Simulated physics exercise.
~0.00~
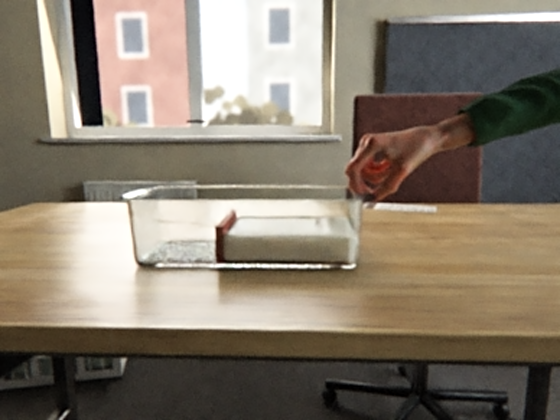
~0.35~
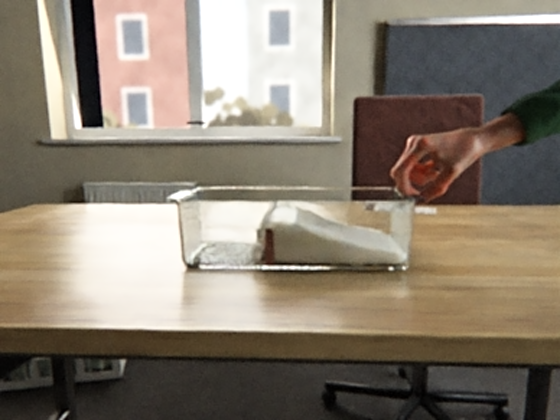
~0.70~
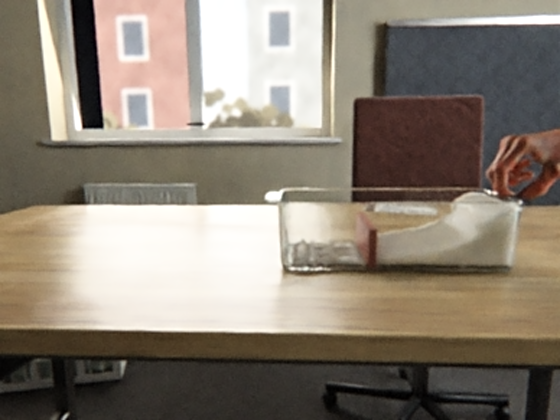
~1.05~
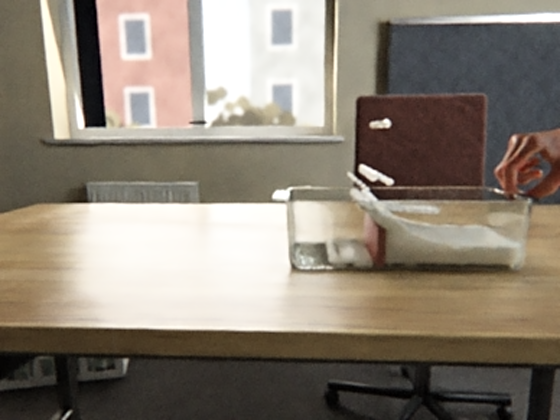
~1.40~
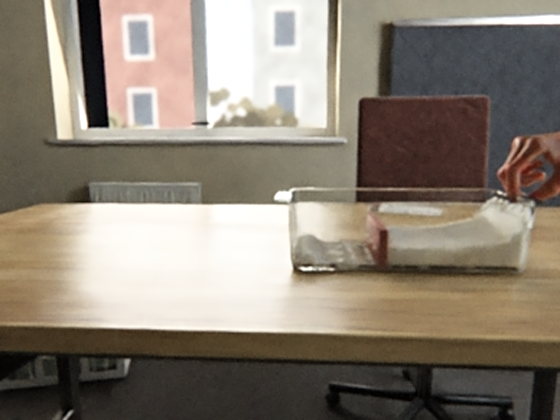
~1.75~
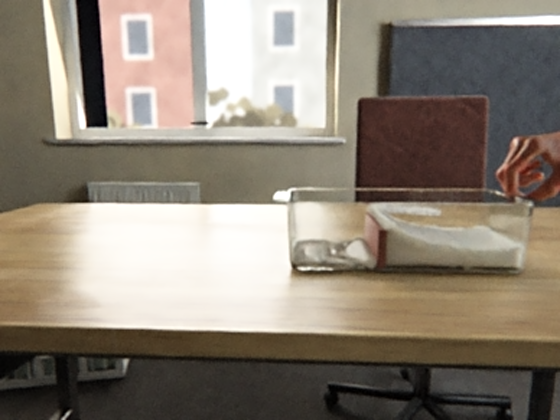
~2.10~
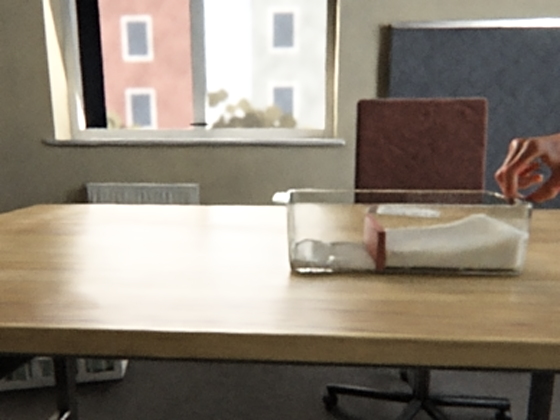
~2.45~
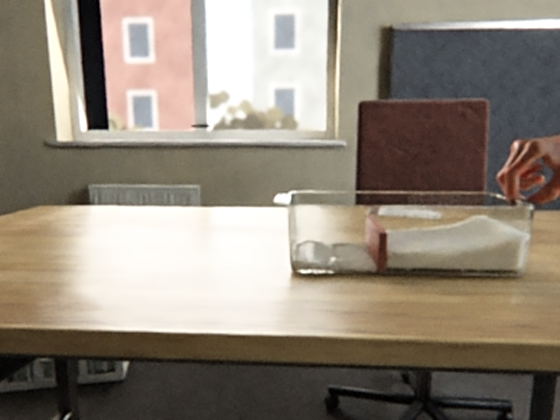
On an office table, a hand pulls a clear divided tub right, milk sloshing over the low red wall, then settling unevenly.
